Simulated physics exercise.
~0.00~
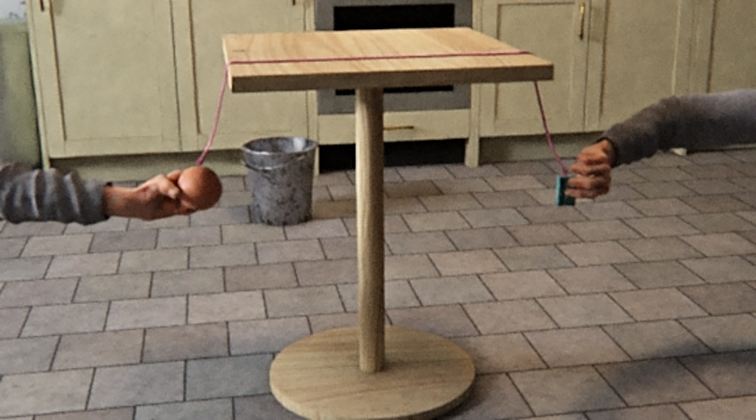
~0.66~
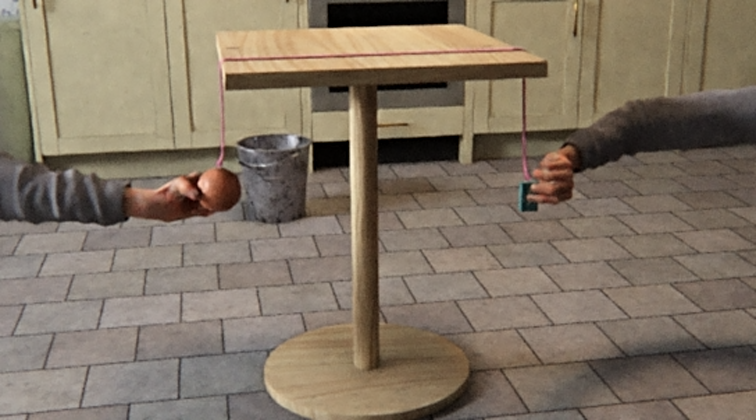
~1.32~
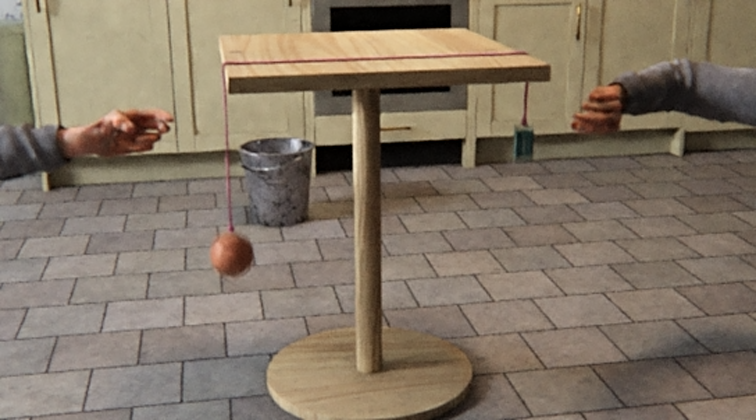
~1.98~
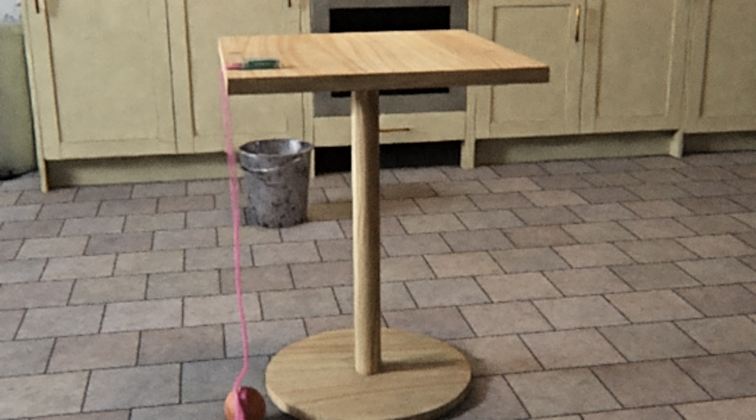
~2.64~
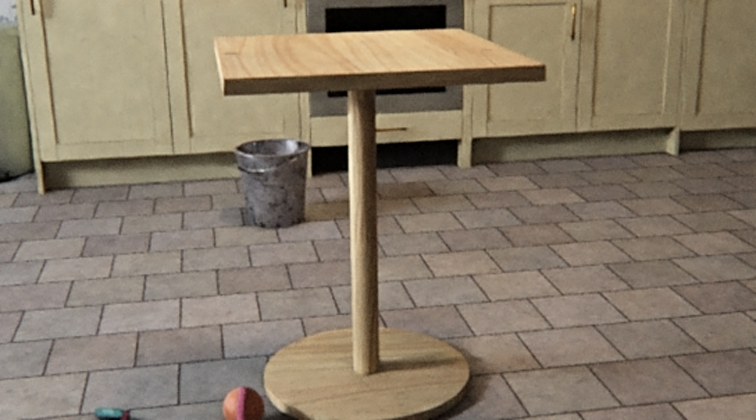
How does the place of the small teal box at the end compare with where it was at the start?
At the start it was held by a hand in the air to the right of the stand, below the level of the top. By the end it was lying on the floor to the left of the stand, beyond the orange.
